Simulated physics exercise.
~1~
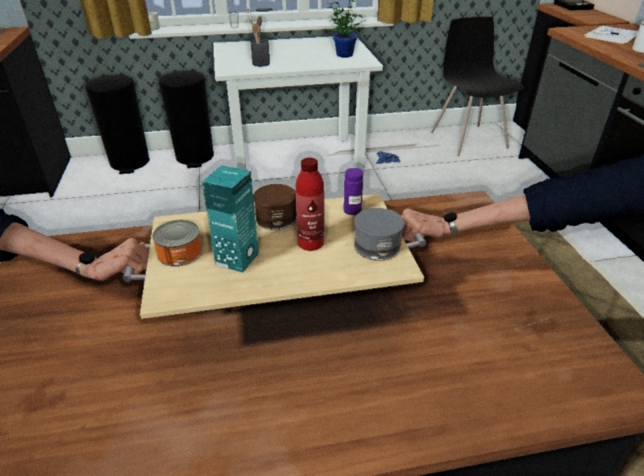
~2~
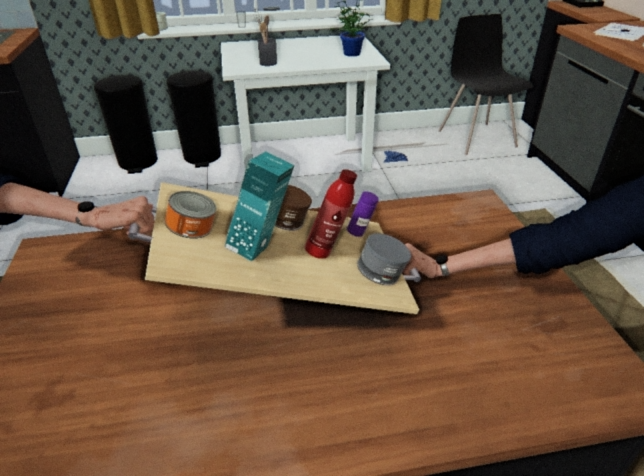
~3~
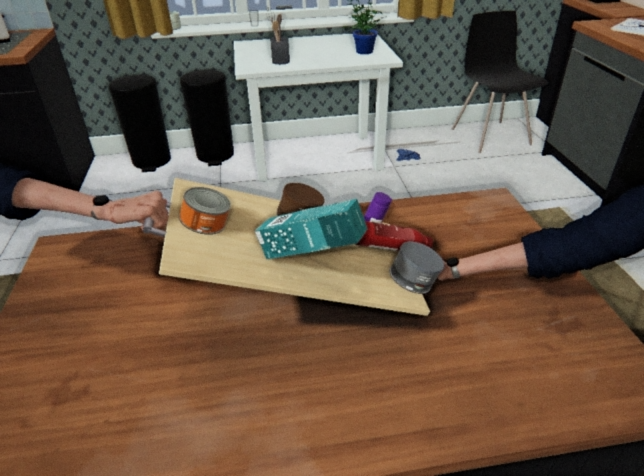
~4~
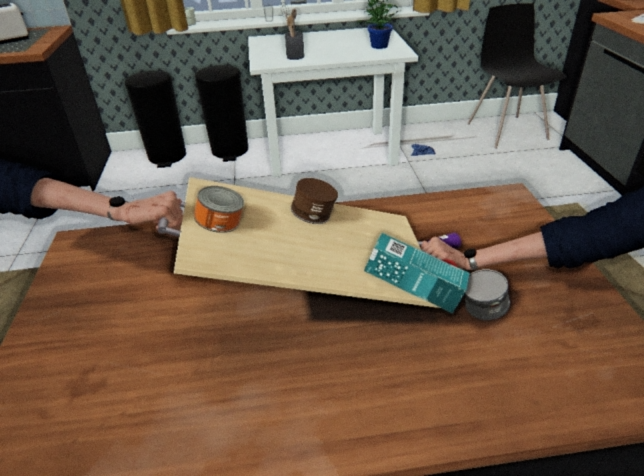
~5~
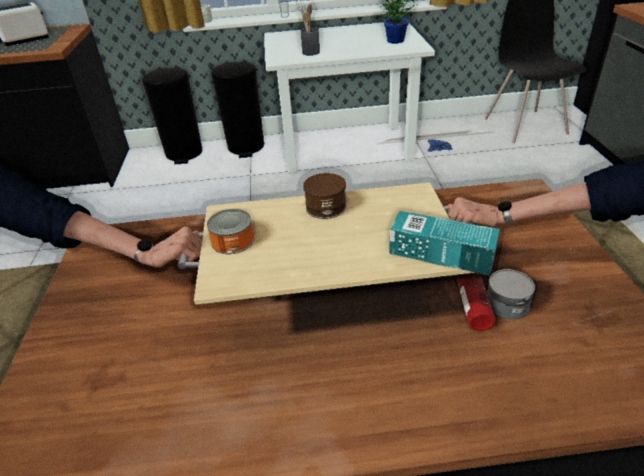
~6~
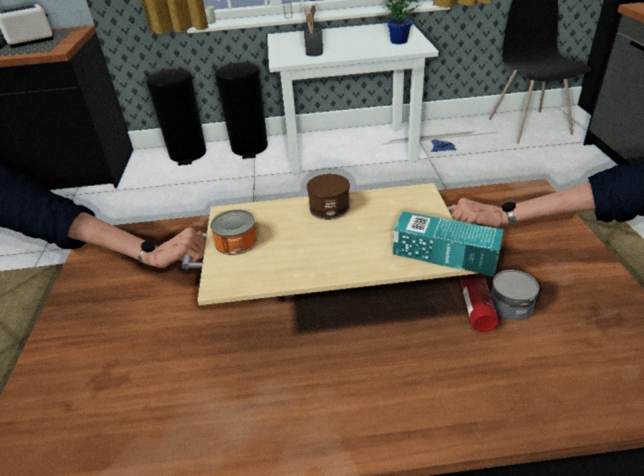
A rimless tray held in two hands dipped to the right, toppling the turquoise carton and red bottle and sending the bottle, grey tub and purple shaker off, then levelled with the carton lying near its right edge and the orange and brown tubs upright.
